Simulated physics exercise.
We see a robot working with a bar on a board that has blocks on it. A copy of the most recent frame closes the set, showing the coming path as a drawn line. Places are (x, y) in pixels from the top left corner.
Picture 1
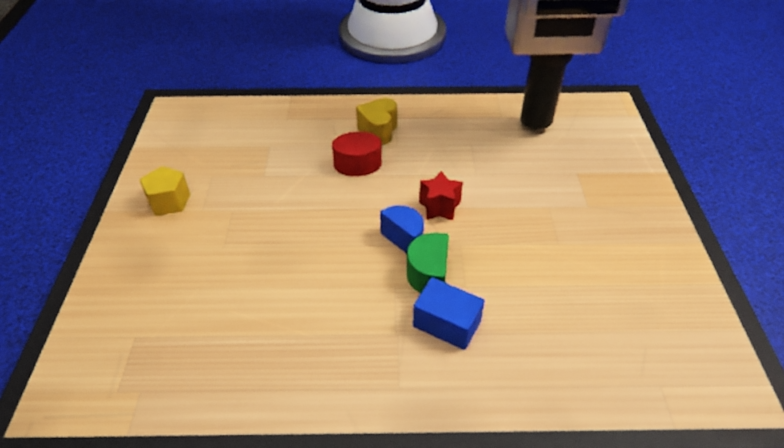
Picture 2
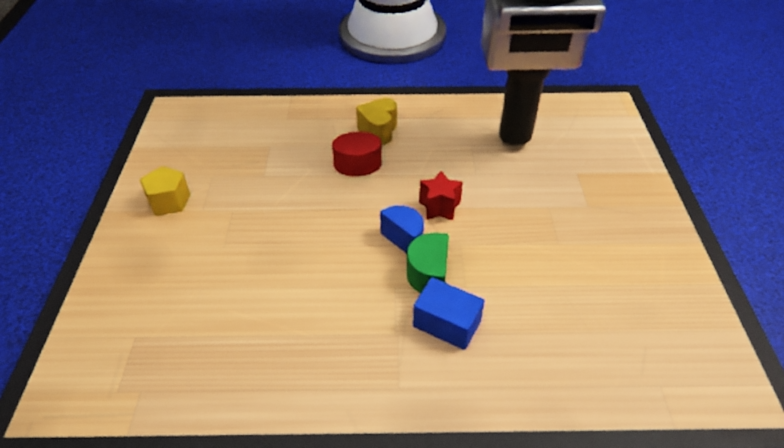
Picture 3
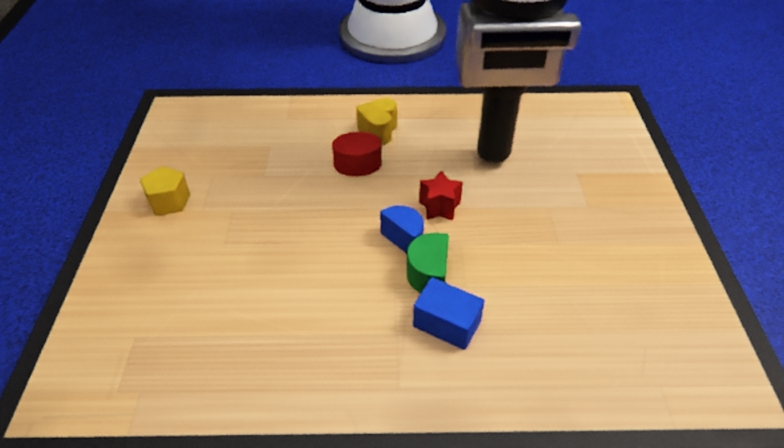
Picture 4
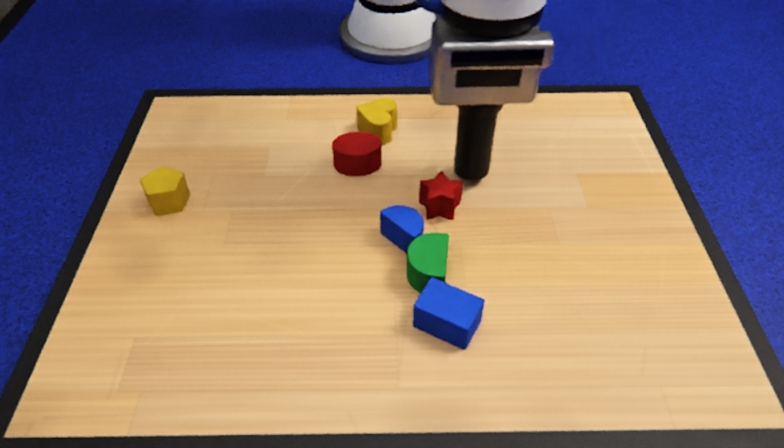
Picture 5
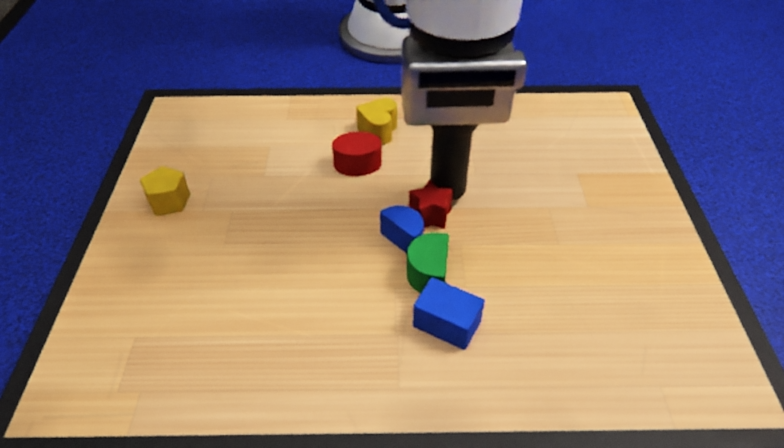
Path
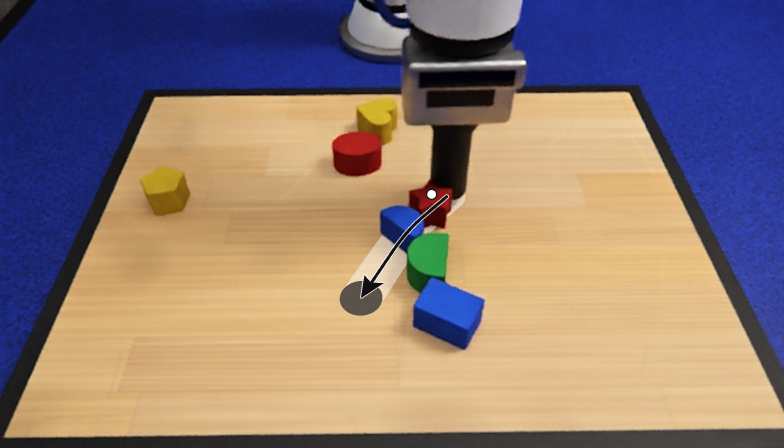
On a wooden board edged in black over a blue surface, colourful blocks sit scattered as a robot arm holds a dark bar near the upper right. The bar moves steadily down and left toward the red star, then nudges it slightly down-left, while the other blocks stay still.
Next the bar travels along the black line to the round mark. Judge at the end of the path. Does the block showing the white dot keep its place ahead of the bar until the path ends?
It seems so.
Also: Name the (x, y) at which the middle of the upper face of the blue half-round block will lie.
It is at (310, 326).
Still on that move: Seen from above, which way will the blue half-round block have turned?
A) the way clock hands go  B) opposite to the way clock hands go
Choice A: The way clock hands go.
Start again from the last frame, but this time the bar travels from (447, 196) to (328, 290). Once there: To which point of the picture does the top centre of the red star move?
Near (322, 301).
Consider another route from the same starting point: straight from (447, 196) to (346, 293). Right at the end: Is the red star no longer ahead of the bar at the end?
In short: No.
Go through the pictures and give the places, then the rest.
In the first frame, bar tip (537, 120); block tops, blue half-round block (405, 218); green half-round block (430, 252); red star (441, 185); blue rectangular block (449, 302).
In the second frame, bar (516, 135); blocks unchanged.
In the third frame, bar (494, 151); blocks unchanged.
In the fourth frame, bar (471, 169); blocks unchanged.
In the fifth frame, bar (448, 188); blue half-round block (405, 218); green half-round block (430, 252); red star (432, 194); blue rectangular block (449, 302).
Path on the board, from (447, 196) through (401, 240) to (361, 298); the dot is on the red star.
On the path given first. One third of the way, bar (414, 217); blue half-round block (375, 243), turned 40° clockwise; green half-round block (428, 259); red star (402, 227); blue rectangular block (451, 306).
Two thirds of the way, bar (387, 251); blue half-round block (342, 282), turned 35° clockwise; green half-round block (422, 278), turned 35° anticlockwise; red star (372, 265); blue rectangular block (453, 317), turned 30° anticlockwise.
At the end, bar (361, 290); blue half-round block (310, 326), turned 35° clockwise; green half-round block (422, 278), turned 35° anticlockwise; red star (343, 307); blue rectangular block (453, 317), turned 30° anticlockwise.
